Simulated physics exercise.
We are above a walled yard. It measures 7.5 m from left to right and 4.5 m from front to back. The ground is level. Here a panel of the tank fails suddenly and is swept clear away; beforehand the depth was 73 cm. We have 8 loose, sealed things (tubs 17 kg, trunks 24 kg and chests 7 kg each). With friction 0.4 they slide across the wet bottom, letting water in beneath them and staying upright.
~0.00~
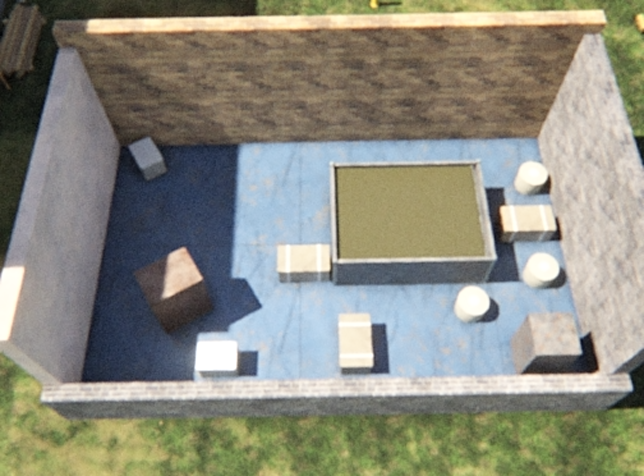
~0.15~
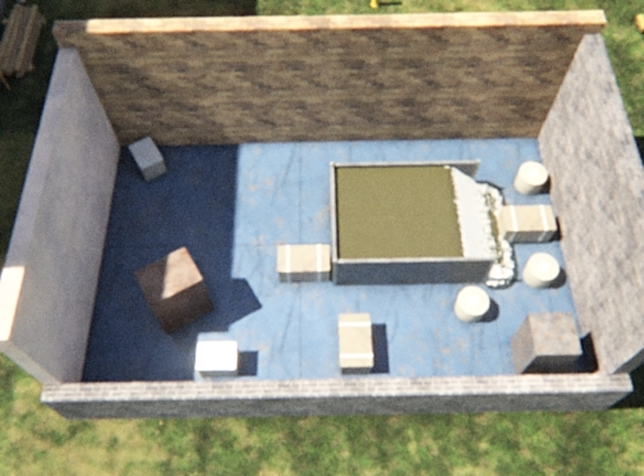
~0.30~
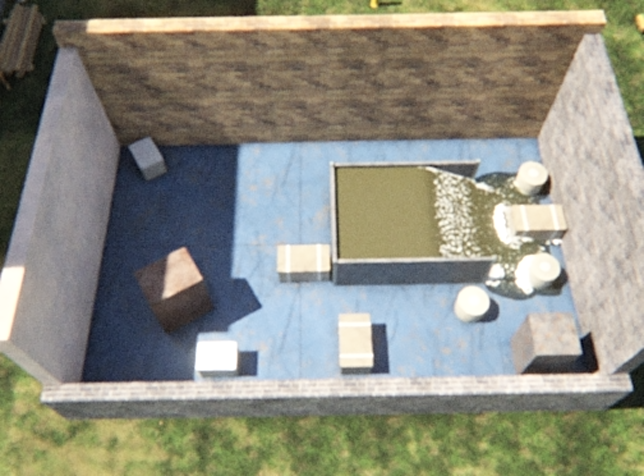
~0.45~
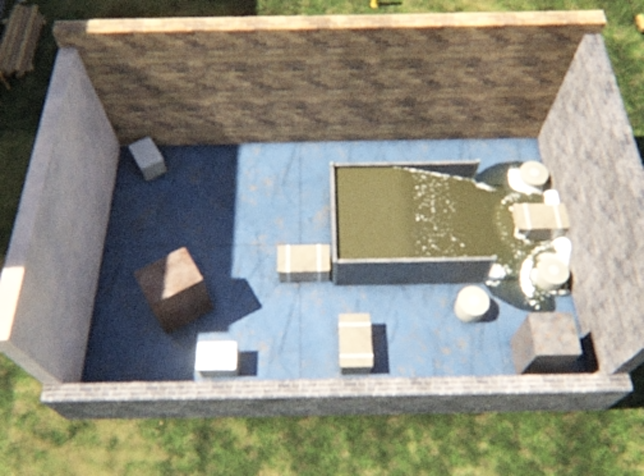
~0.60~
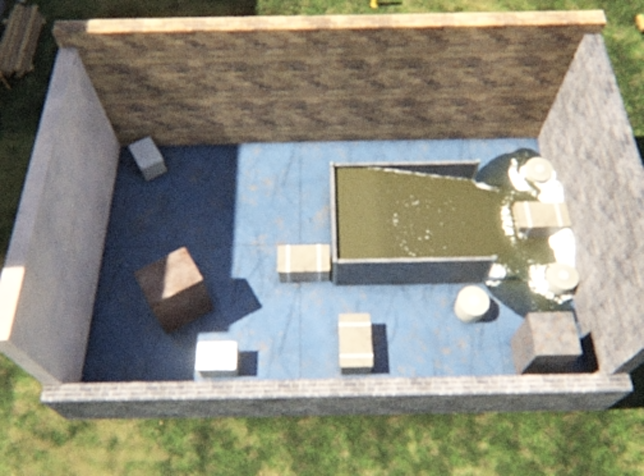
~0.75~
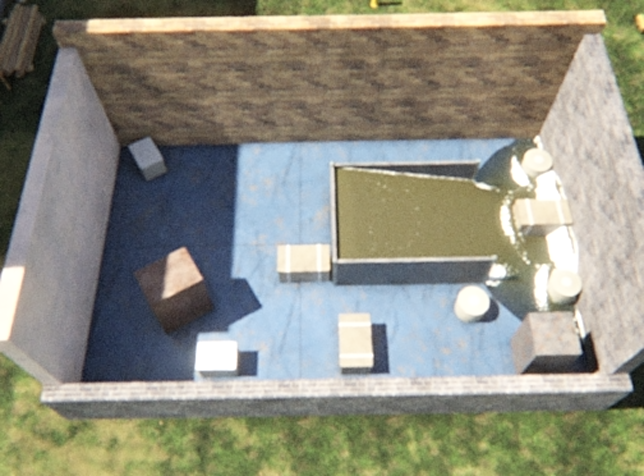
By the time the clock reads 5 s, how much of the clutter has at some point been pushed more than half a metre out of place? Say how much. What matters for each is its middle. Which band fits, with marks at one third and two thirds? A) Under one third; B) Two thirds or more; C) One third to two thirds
Two thirds or more (B).
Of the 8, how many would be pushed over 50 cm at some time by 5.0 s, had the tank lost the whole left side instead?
Then the count would be 3.
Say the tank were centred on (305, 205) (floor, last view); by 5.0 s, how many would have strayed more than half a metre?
Count: 6.
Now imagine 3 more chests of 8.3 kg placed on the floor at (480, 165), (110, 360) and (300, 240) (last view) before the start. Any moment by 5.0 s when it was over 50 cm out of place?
Order as given: Goes farther, stays inside it, stays inside it.
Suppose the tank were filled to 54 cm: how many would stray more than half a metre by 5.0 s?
Under that setup the answer is 5.
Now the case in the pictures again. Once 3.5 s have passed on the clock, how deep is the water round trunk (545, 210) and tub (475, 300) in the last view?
I'd put it at 20 cm and 8 cm respectively.
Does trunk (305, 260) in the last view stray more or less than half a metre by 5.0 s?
Short answer, undershooting.
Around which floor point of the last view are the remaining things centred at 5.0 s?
About (261, 276).
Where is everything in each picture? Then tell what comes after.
The first picture shows a tub at (544, 267) rests on the ground; a tub at (533, 173), on the bottom; 4.0 m2 under water; 0 of 8 have shifted.
The second picture shows a tub at (544, 267) rests on the ground; a tub at (533, 173) rests on the ground; 4.9 m2 under water; 0 of 8 have shifted.
The third picture shows a tub at (545, 267) rests on the ground; a tub at (533, 173) rests on the ground; 6.0 m2 under water; 1 of 8 have shifted.
The fourth picture shows a tub at (554, 270) rests on the ground, 16 cm from its start; a tub at (534, 173), on the bottom; water covers 7.0 m2; 2 of 8 have shifted.
The fifth picture shows a tub at (563, 275), on the bottom, 31 cm from its start; a tub at (540, 169) rests on the ground, 14 cm from its start; 7.7 m2 under water; 3 of 8 have shifted.
The sixth picture shows a tub at (566, 282) rests on the ground, 40 cm from its start; a tub at (539, 160) rests on the ground, 27 cm from its start; 8.3 m2 under water; 3 of 8 have shifted.
After 1.1 s 2 of 8 are over 50 cm from their spots; 2 afloat.
After 2.2 s 2 of 8 are over 50 cm from their spots; 2 afloat.
After 3.5 s 5 of 8 are over 50 cm from their spots; 2 afloat.
After 5.0 s 7 of 8 are over 50 cm from their spots, and 7 have been at some point; 5 afloat.
